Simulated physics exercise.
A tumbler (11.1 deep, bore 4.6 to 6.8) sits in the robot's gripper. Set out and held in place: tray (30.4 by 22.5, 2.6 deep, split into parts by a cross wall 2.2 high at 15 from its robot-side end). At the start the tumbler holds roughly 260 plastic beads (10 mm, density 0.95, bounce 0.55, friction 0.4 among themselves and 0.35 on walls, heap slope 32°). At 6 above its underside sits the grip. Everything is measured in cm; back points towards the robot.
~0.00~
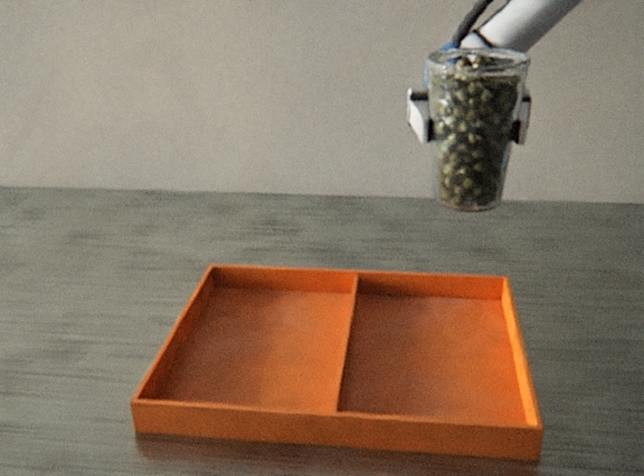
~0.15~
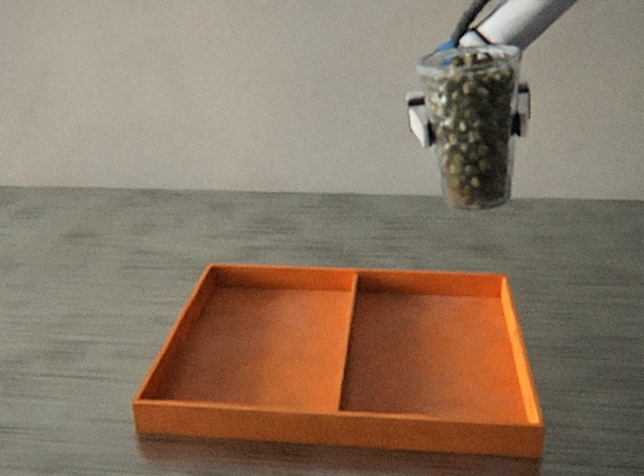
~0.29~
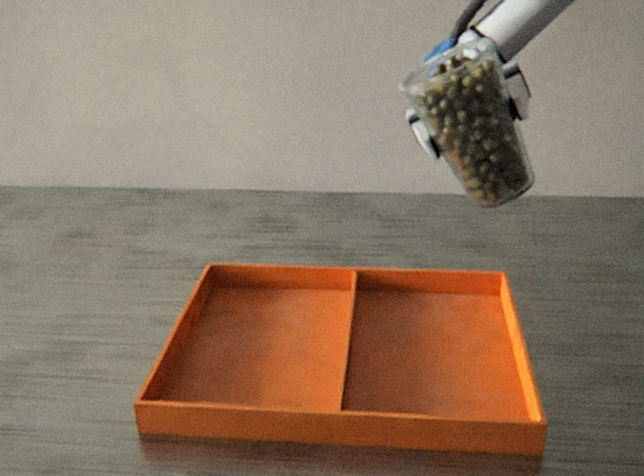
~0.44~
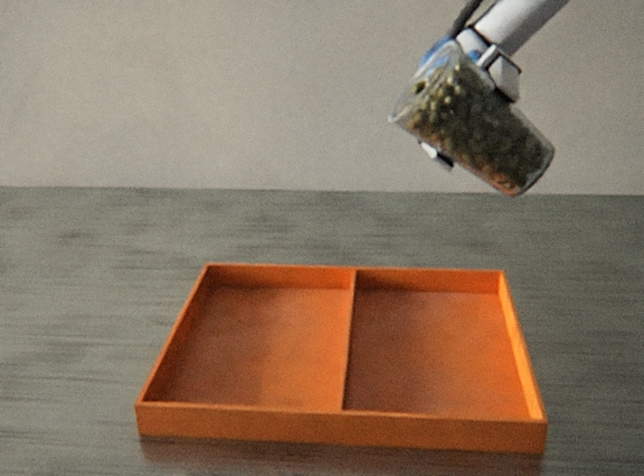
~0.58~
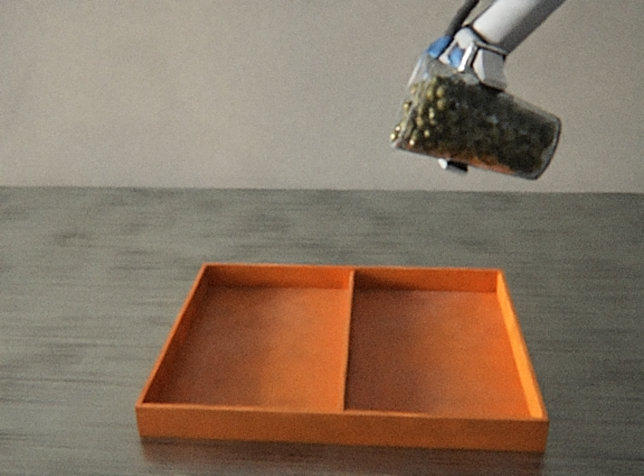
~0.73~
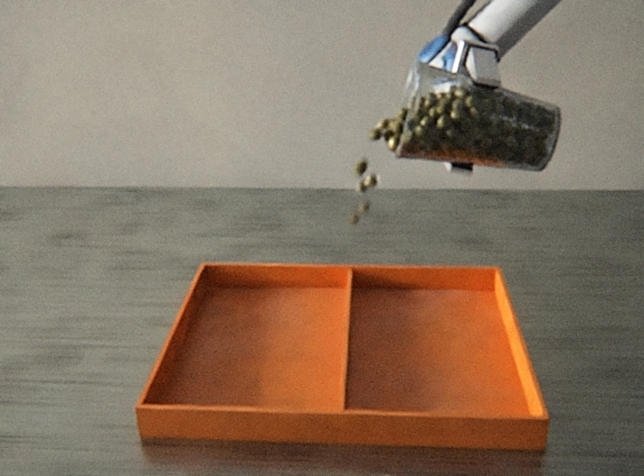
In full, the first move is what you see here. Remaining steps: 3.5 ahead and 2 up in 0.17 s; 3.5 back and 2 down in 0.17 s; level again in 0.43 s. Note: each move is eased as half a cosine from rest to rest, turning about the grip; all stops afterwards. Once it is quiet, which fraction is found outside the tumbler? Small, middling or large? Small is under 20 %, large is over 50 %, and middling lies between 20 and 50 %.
Middling, between 20 and 50 %.
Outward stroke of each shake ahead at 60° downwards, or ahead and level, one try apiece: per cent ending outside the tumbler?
You'd get some 20 per cent with the first setting and some 35 per cent with the second.
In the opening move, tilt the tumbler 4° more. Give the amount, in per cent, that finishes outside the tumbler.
45 %.
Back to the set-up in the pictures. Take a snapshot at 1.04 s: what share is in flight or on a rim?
Roughly 21 per cent.
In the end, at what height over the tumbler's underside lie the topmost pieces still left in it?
I'd say near 9.0 cm from the bottom.
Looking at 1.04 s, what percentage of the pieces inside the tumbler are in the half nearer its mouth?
Something near 60 per cent is there.
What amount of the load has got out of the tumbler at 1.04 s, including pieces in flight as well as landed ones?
About 30 per cent.
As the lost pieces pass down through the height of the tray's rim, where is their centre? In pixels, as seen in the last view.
(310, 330).
After 1.04 s, tilted 78° forward, highest piece 23 above the table; 183 in the tumbler, 22 in the far-side part, 1 in the robot-side part, 54 in flight or on a rim.
After 1.35 s, tilted 22° forward, highest piece 25 above the table; 162 in the tumbler, 79 in the far-side part, 17 in the robot-side part, 2 on the table or floor.
After 1.70 s, level, highest piece 25 above the table; 162 in the tumbler, 79 in the far-side part, 17 in the robot-side part, 2 on the table or floor.
After 2.75 s, level, highest piece 25 above the table; 162 in the tumbler, 79 in the far-side part, 17 in the robot-side part, 2 on the table or floor.
In the end, 162 in the tumbler, 79 in the far-side part, 17 in the robot-side part, 2 on the table or floor. That is 38 % outside the tumbler.
